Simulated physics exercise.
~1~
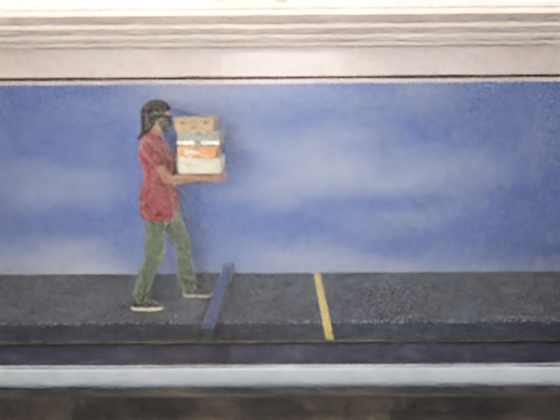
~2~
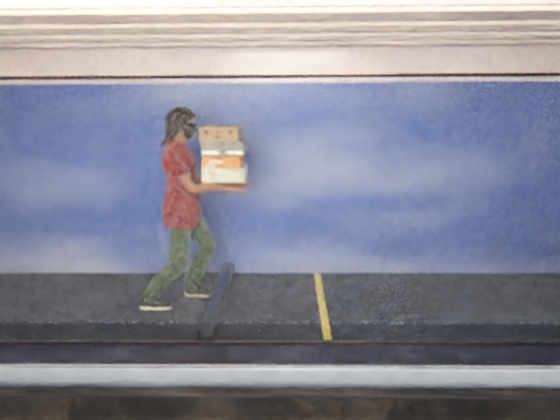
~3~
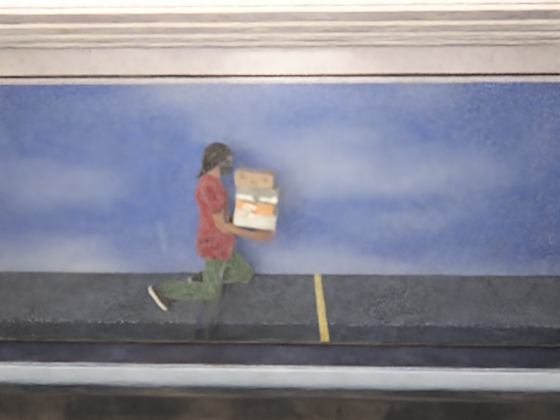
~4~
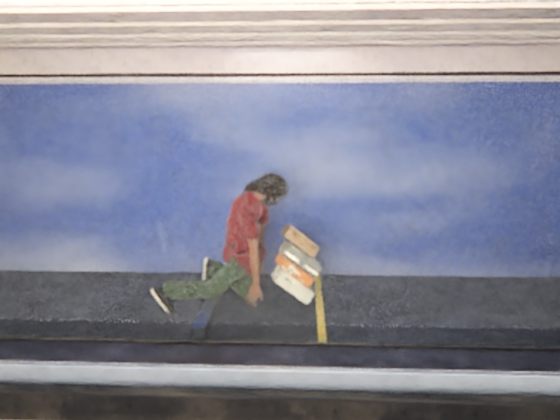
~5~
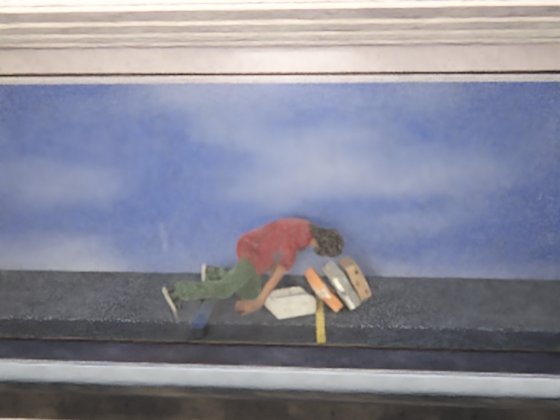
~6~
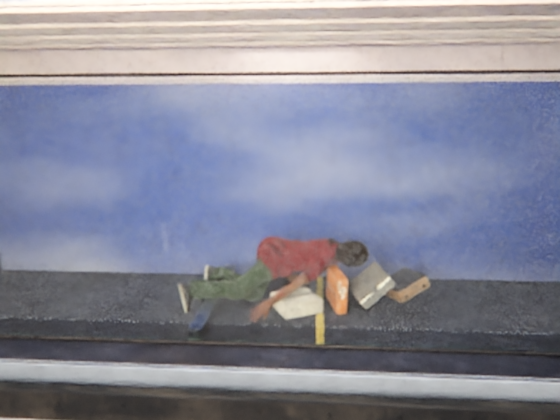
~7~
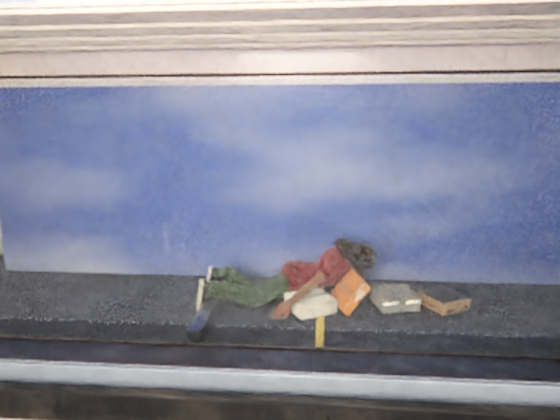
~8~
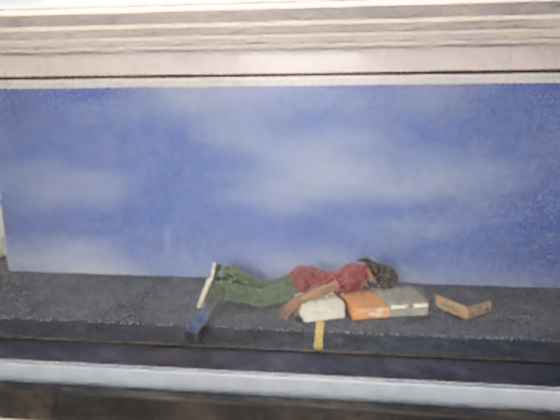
A person carrying stacked boxes trips over a low rail and sprawls across the yellow line.
